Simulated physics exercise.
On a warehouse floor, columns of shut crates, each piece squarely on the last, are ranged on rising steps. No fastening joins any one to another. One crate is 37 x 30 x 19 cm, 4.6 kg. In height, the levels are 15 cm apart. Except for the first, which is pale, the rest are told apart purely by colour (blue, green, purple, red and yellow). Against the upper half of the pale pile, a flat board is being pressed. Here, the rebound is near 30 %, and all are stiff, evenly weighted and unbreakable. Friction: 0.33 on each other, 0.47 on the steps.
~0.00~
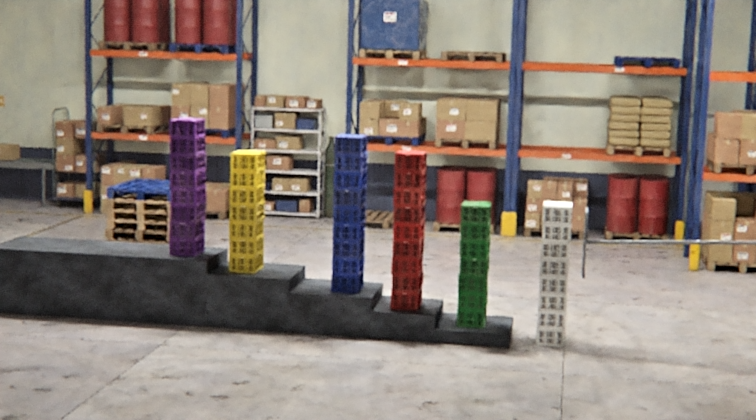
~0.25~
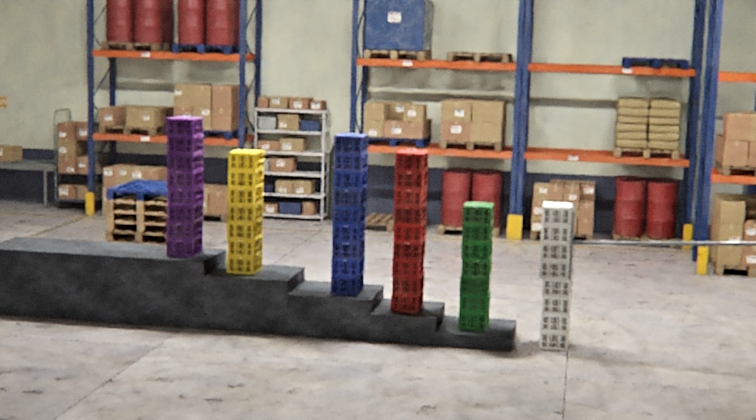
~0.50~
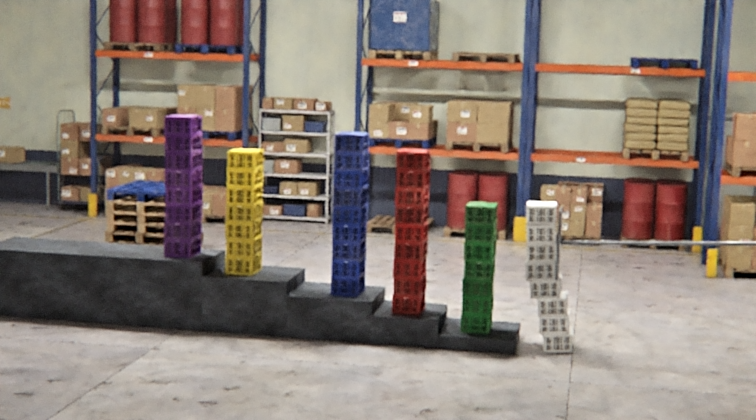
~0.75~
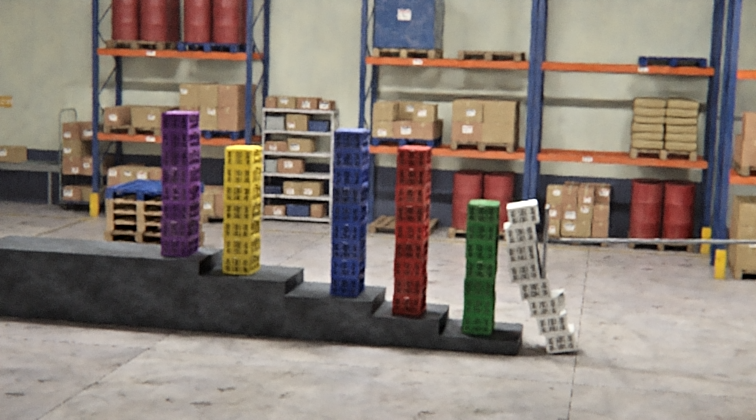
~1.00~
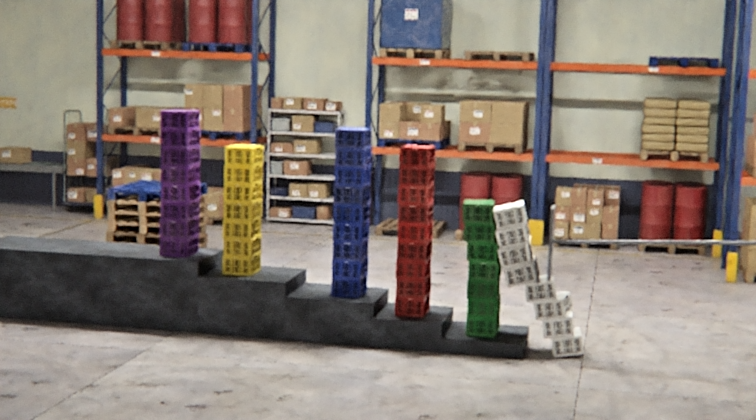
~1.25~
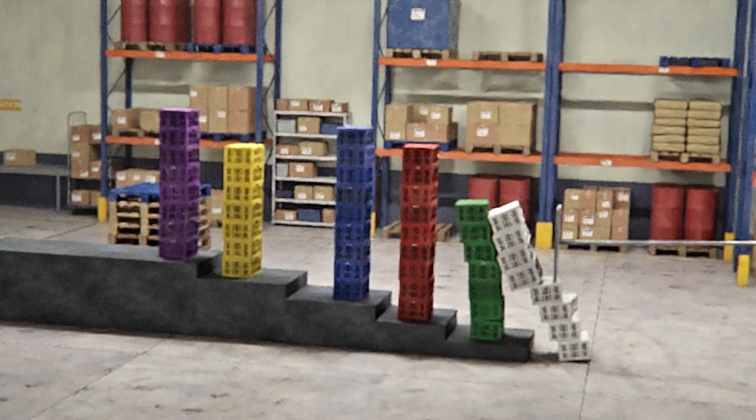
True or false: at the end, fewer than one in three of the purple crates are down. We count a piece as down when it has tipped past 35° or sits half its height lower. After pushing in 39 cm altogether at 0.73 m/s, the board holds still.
False.
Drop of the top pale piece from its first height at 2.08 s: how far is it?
About 40 cm.
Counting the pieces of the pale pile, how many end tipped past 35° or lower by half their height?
Exactly 4 pale pieces do.
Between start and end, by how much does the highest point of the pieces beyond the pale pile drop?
Something like 85 cm, give or take.
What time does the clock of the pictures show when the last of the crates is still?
It all settles by about 6.0 s.
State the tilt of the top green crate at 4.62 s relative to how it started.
Its tilt comes to about 40° at that moment.
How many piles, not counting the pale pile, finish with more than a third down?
In total, 5.
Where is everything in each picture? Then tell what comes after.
In the first picture (each place is the centre of the face we see best; the camera moves round a little), board (585, 236) 15 cm short; top purple crate (182, 129); top red crate (408, 163); the others all in place.
Board (572, 237) 36 mm in; top purple crate (180, 128), in the second picture.
Board (559, 236) 22 cm in; top purple crate (178, 126); the others all in place, in the third picture.
Board (545, 234) 39 cm in, top of the pale pile leaning 12°; top purple crate (175, 122); the others all in place, in the fourth picture.
Board (551, 235) 39 cm in, stopped, top of the pale pile leaning 15°; top purple crate (174, 121); top green crate (478, 214) moved 10 cm; 3 have shifted, in the fifth picture.
Board (557, 236) 39 cm in, stopped, top of the pale pile leaning 25°; top purple crate (173, 120); top green crate (471, 214) tilted 4°; 6 have shifted, in the sixth picture.
By 2.08 s, 4 of the pale pile down; none of the 8 purple crates down (0 of 40 in all colours); top purple crate unmoved; top green crate tilted 18°, 8 cm lower.
By 3.00 s, 4 of the pale pile down; none of the 8 purple crates down (9 of 40 in all colours); top purple crate unmoved; top green crate tilted 42°, 29 cm lower.
By 3.62 s, 4 of the pale pile down; none of the 8 purple crates down (24 of 40 in all colours); top purple crate moved 29 mm; top green crate tilted 43°, 43 cm lower.
By 4.62 s, 4 of the pale pile down; 7 of the 8 purple crates down (35 of 40 in all colours); top purple crate tilted 19°, 92 cm lower; top blue crate tilted 49°, 81 cm lower.
When it is over (6.1 s), 4 of the pale pile down; 7 of the 8 purple crates down (35 of 40 in all colours); top purple crate upside down; top yellow crate tilted 54°, 58 cm lower. That is 88 per cent. In pixels of the last frame, middles, top yellow crate near (99, 203).
